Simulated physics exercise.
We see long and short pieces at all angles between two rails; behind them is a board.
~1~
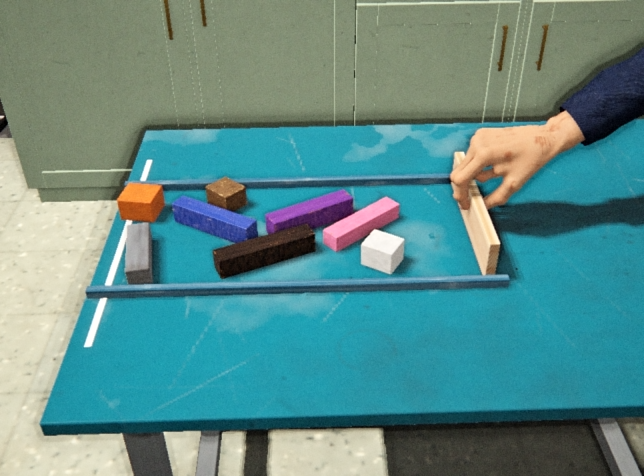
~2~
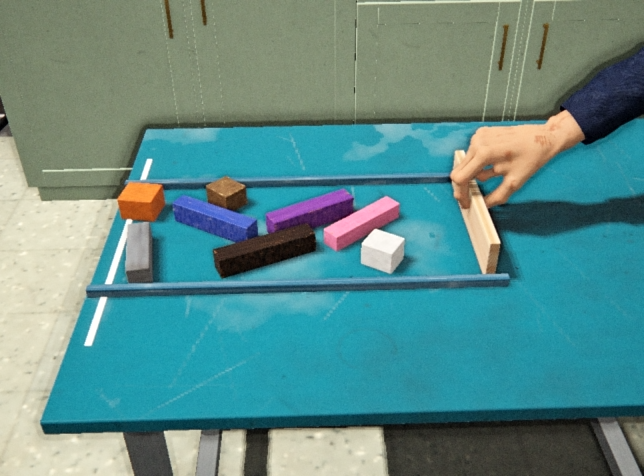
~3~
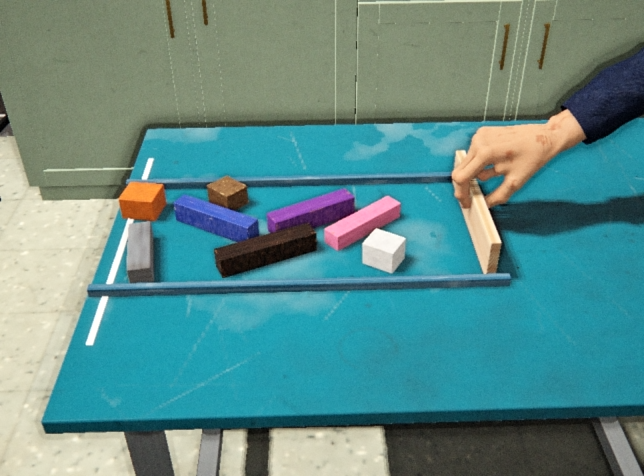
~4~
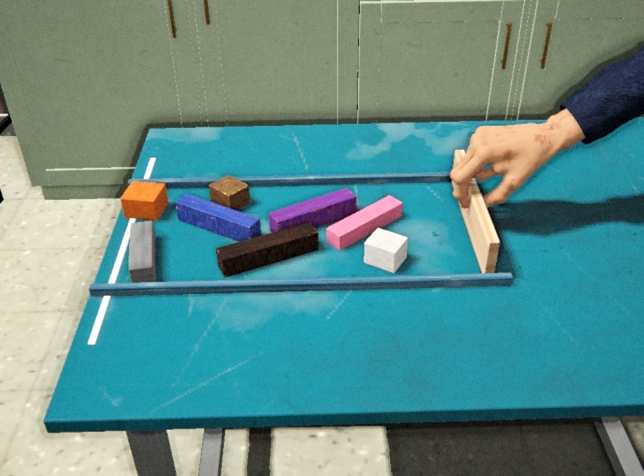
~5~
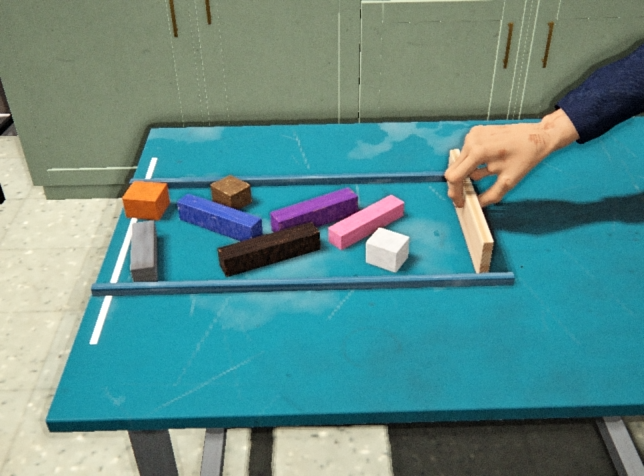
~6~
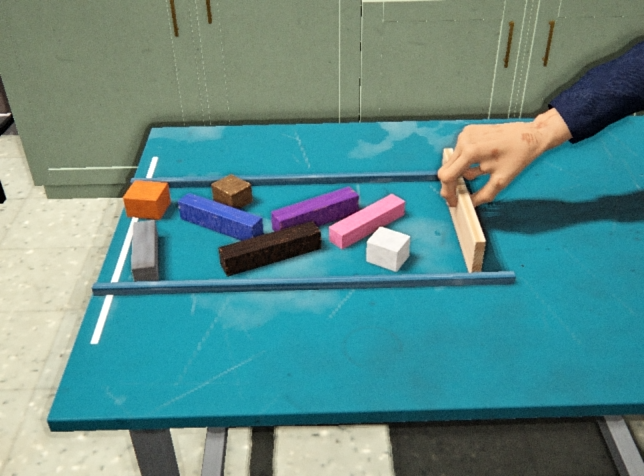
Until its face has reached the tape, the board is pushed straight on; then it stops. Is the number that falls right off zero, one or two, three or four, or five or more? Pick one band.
It is five or more.
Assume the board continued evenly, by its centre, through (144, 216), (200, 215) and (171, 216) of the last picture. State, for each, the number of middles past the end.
By position: 5 / 3 / 4.
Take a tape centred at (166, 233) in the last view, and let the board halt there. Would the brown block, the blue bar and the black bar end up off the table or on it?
As for the brown block, it keeps its place; the blue bar ends up falling; the black bar ends up falling.
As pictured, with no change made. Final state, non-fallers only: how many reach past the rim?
The figure is 1.
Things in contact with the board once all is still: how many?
Contact count: 1.
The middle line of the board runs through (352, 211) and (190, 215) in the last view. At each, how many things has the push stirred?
That gives 4 for the first and 8 for the second.
Soon after, none off yet; orange block at rest near (147, 200); grey stick at rest near (145, 251); blue bar at rest near (220, 218).
Then, none off yet; orange block moved about its own width near (125, 194); grey stick moved a little near (109, 249); blue bar moved about its own width near (162, 218).
At rest, the number that fall off is five or more; fallen, pink bar, purple bar, black bar, brown block, blue bar, grey stick and orange block.
